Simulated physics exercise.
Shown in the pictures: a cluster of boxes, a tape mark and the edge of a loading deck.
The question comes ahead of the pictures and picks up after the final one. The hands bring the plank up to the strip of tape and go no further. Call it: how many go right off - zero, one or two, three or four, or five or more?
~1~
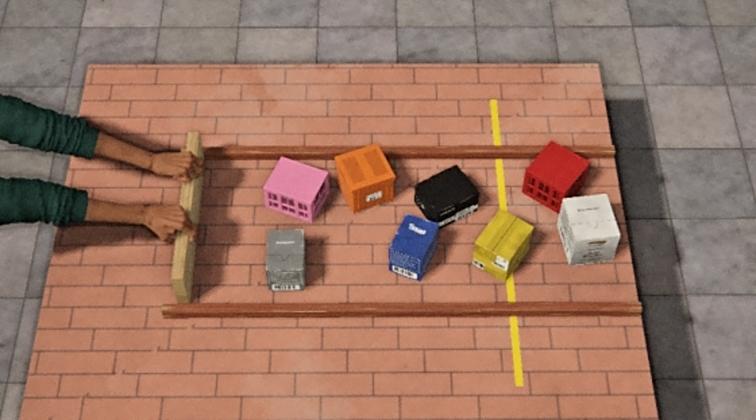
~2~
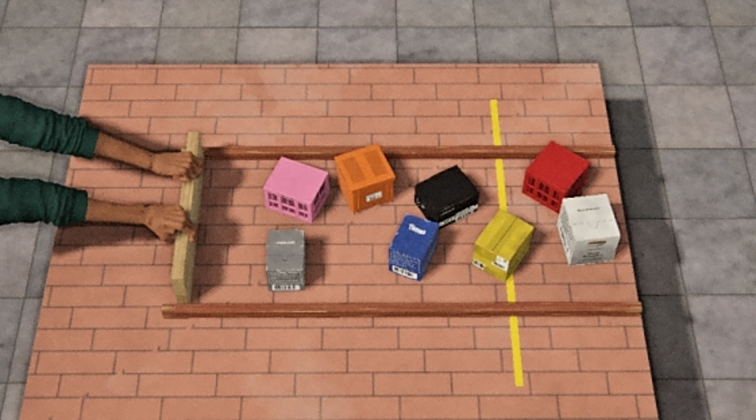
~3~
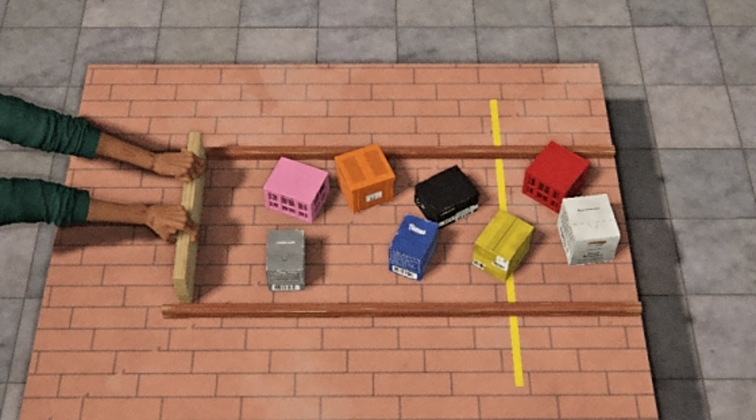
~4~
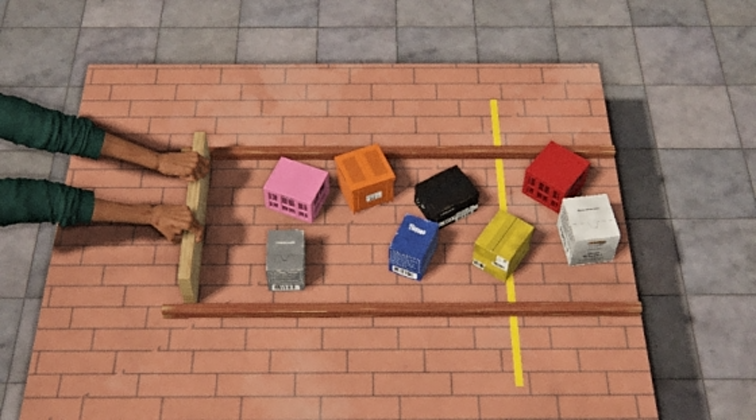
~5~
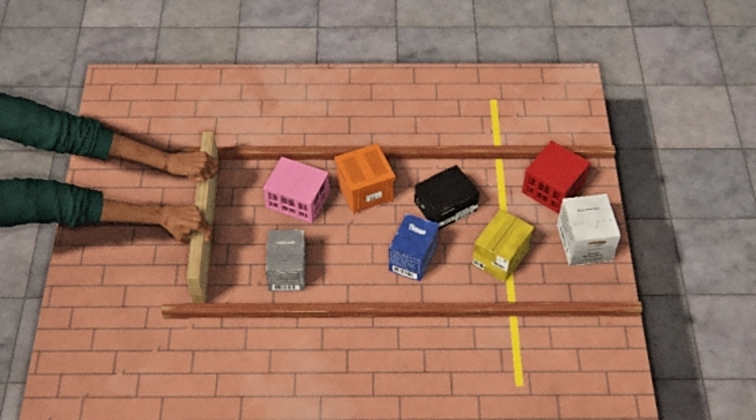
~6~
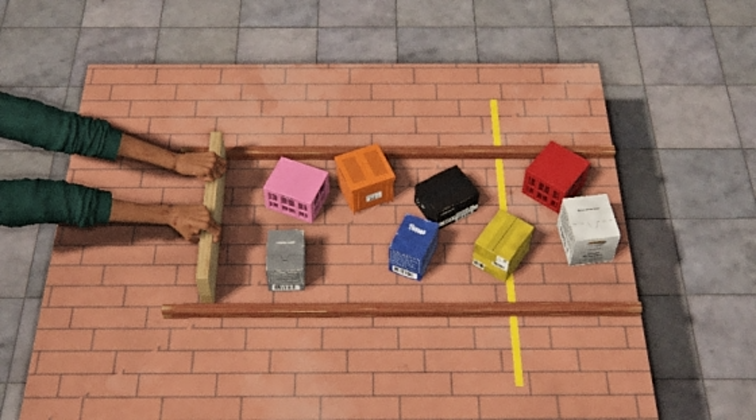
One or two go off.
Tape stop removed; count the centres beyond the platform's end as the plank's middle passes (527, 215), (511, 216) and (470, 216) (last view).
Respectively 2, 2 and 0.
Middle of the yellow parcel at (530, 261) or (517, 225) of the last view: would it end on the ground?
Lab note: Yellow parcel, try one rests in place; try two rests in place.
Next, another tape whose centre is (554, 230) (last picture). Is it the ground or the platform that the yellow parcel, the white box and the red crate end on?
The yellow parcel goes down, while the white box goes down and the red crate goes down.
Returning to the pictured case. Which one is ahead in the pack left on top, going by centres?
That would be the yellow parcel.
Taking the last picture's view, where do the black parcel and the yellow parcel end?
The black parcel at (577, 211), the yellow parcel at (603, 260).
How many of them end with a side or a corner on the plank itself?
Number: 2.
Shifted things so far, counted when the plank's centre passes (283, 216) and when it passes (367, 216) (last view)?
At the one place 3, at the other 5.
Soon after, none off yet; white box at rest near (588, 230); red crate at rest near (556, 177); yellow parcel at rest near (503, 246).
In the end, the number that fall off is one or two; gone, red crate and white box.
